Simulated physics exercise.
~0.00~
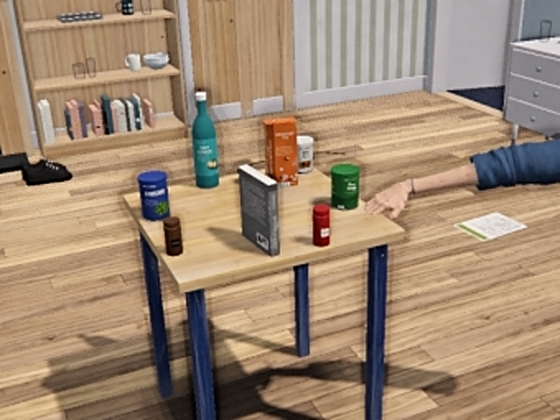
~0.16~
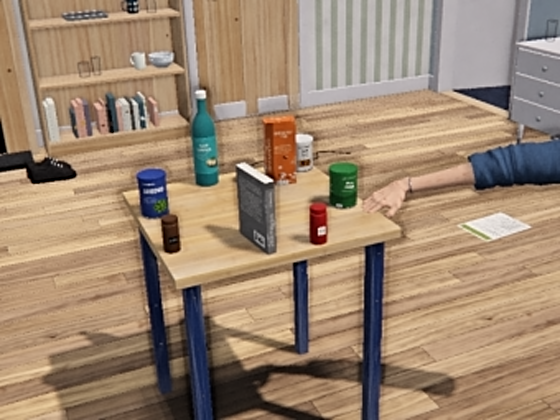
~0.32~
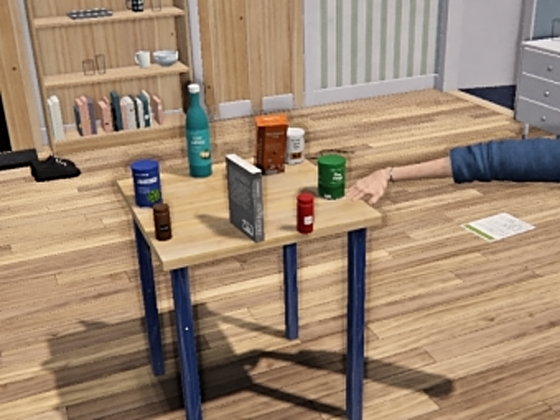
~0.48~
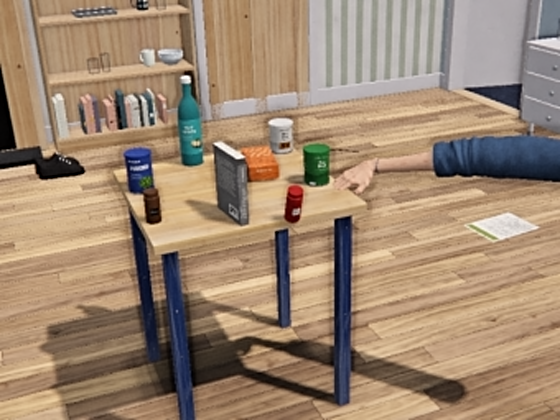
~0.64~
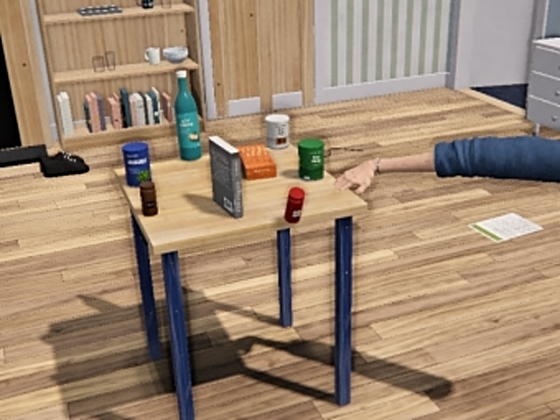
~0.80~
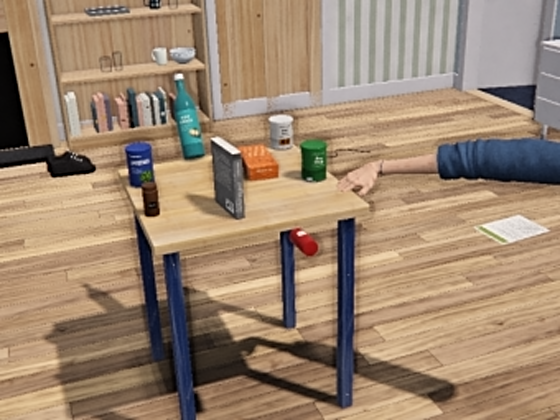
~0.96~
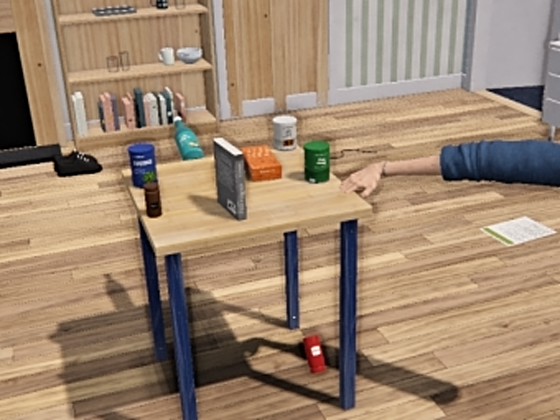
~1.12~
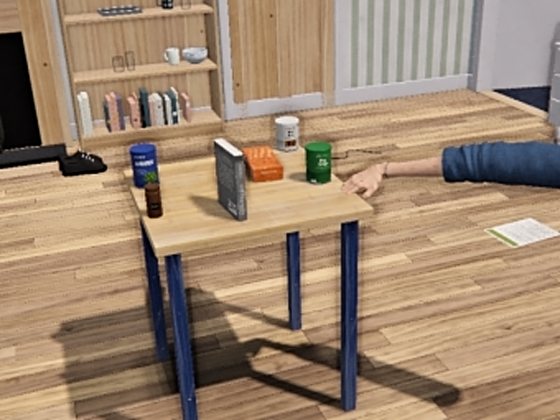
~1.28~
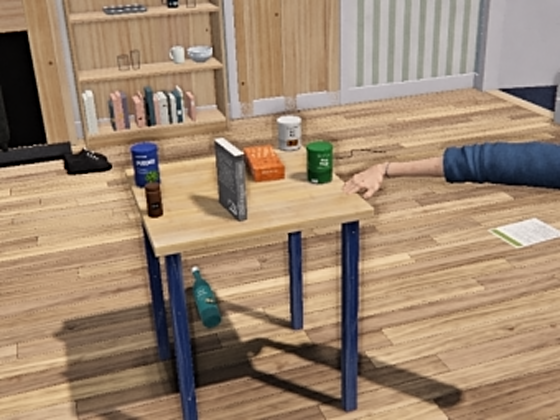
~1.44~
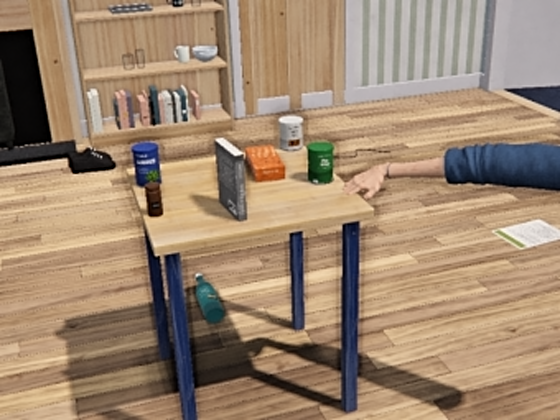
In a wood-floored room, a hand jolts a small table, toppling an orange packet before a red shaker and turquoise bottle fall off.
